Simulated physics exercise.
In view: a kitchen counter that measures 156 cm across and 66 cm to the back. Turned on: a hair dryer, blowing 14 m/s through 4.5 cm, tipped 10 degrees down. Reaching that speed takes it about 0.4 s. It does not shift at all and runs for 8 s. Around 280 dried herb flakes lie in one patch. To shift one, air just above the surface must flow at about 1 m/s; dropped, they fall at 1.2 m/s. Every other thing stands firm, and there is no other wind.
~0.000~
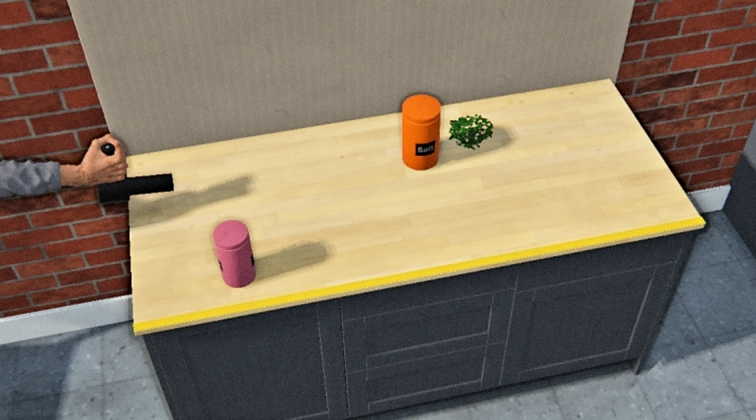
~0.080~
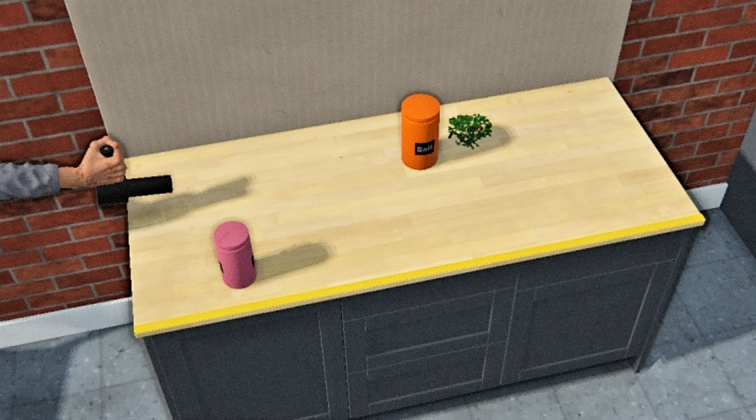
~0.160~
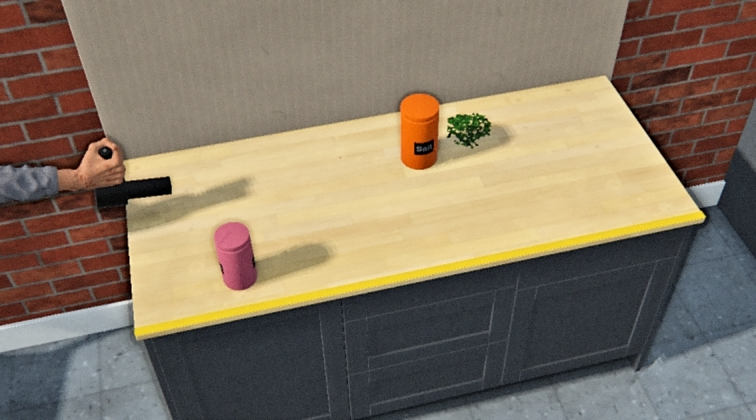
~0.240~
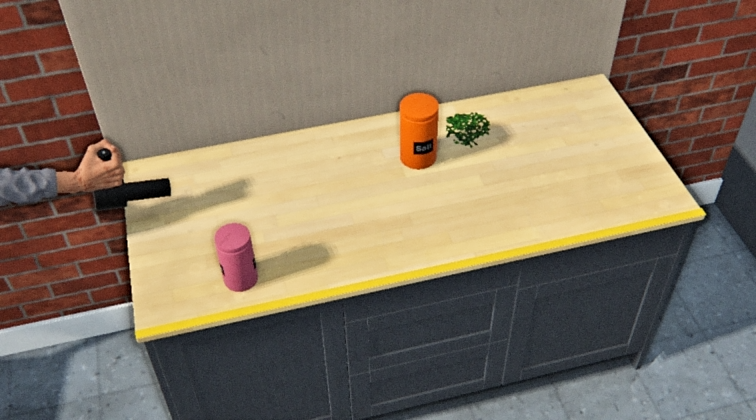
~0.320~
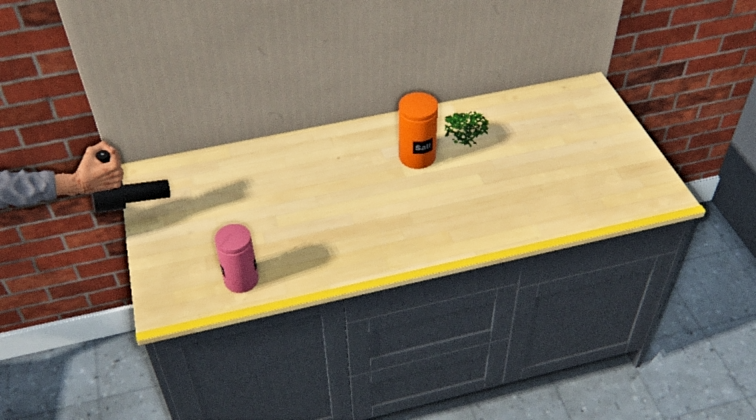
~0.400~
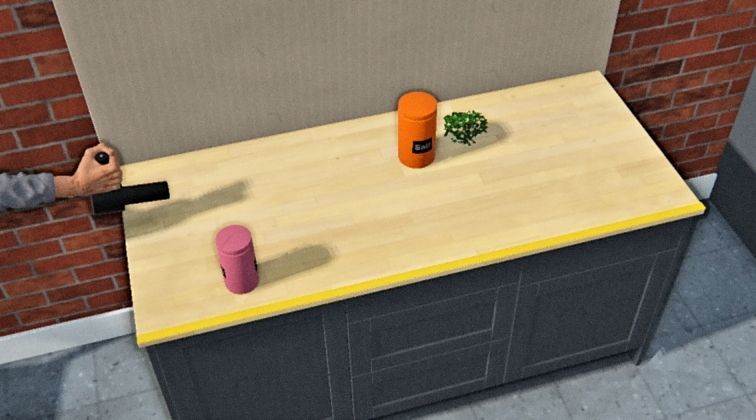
Hand holding a black hair dryer at the left of a pale wooden counter, pink and orange jars and green flakes staying still.
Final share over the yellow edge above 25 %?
No, threshold not crossed.
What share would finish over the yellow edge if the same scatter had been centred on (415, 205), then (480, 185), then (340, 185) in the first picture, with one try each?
Going through the three spots in order, you'd get 40 percent, 15 percent and 40 percent.
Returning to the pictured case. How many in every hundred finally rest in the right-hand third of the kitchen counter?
Roughly 5 %.
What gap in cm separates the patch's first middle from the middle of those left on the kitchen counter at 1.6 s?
Roughly 45 centimetres.
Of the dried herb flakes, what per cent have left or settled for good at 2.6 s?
About 80 %.
After 1.6 s, 42 % are on the move or not yet settled, 0 % are over the yellow edge; the middle of those still in play is near (611, 126).
After 2.6 s, 25 % are on the move or not yet settled, 0 % are over the yellow edge; the middle of those still in play is near (614, 126).
After 4.4 s, 12 % are on the move or not yet settled, 0 % are over the yellow edge.
After 8.0 s, at the end, 0 % are over the yellow edge.
